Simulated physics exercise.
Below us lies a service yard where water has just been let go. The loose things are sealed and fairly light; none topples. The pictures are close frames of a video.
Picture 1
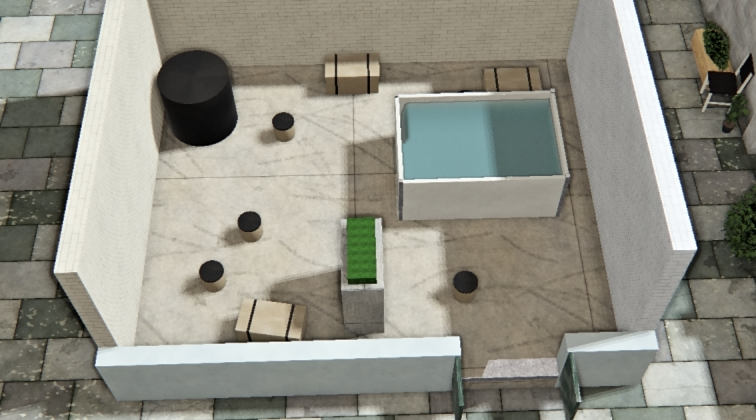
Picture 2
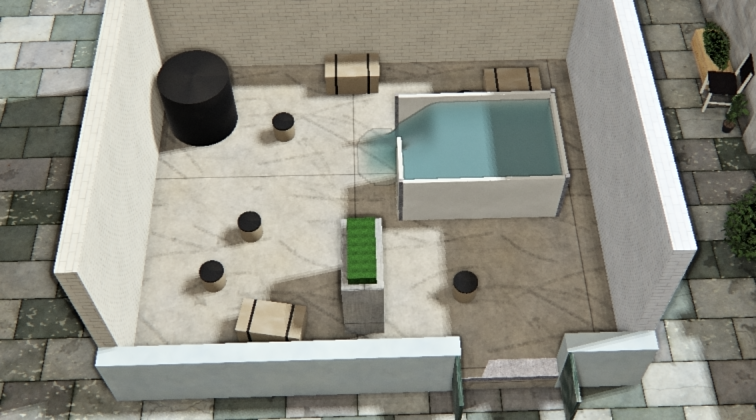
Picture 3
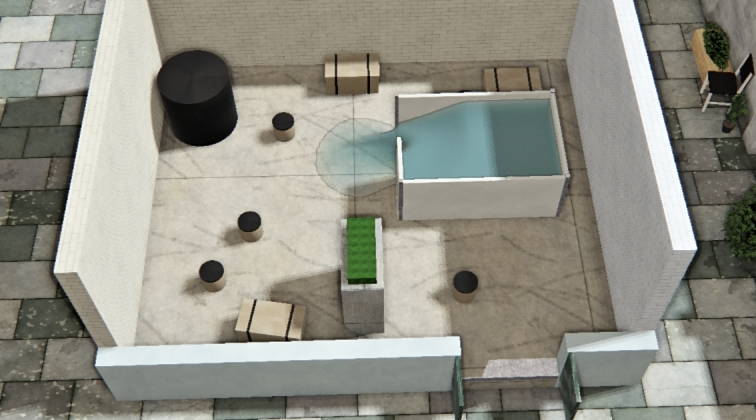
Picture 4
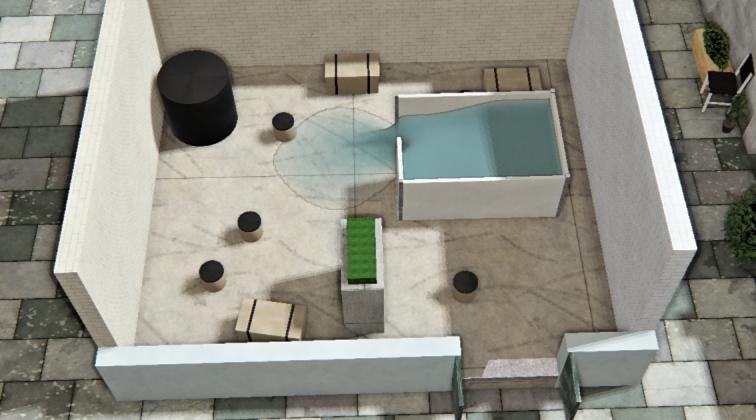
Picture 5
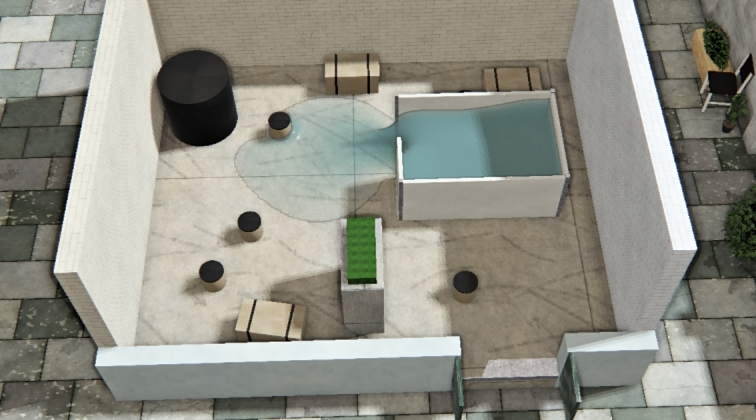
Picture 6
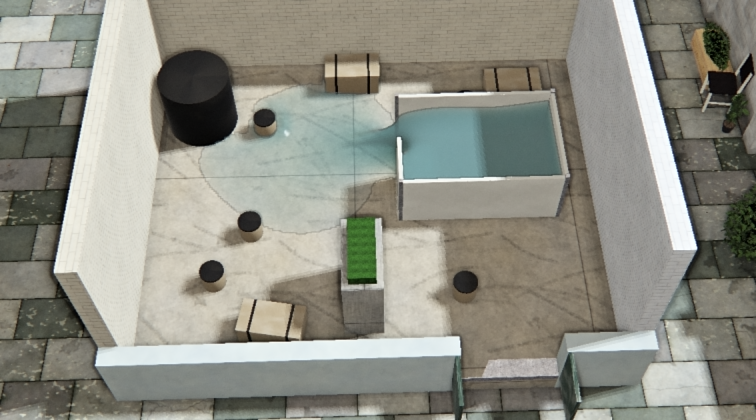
At the start, a walled yard holds a full tank of blue water, a black barrel, crates and small dark-topped pails. Water then pours out through the tank's left side and spreads leftward over the pale floor in a widening sheet, reaching the upper pail and pushing it slightly left while the others stay put.
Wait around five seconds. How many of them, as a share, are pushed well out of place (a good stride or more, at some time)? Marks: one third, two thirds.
Share: From one to two thirds.
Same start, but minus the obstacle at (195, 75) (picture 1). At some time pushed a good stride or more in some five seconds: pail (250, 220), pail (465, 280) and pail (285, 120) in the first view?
In turn: Yes, short of that, swept aside.
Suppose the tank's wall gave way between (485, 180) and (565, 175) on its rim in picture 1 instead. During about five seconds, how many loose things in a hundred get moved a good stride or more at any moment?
I make it 20 per cent.
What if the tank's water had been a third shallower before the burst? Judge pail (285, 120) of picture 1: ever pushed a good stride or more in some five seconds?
For that one: Moved that far.
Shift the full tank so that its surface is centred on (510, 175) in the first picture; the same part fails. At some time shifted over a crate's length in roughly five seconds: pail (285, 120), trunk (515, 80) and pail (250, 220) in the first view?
In turn: Pushed that far, short of that, that far or more.
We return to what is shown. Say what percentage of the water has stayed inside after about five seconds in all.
Roughly 100 per cent.
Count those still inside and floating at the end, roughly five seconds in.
3 of them.
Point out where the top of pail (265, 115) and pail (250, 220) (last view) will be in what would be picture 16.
Roughly at (257, 85) and (197, 255).
A moment on, 1 of 8 are well off their spots; 0 afloat.
Next, 2 of 8 are well off their spots; 0 afloat.
Later, 3 of 8 are well off their spots; 3 afloat.
In the end, 5 of 8 are well off their spots, and 5 have been at some point; 3 afloat.
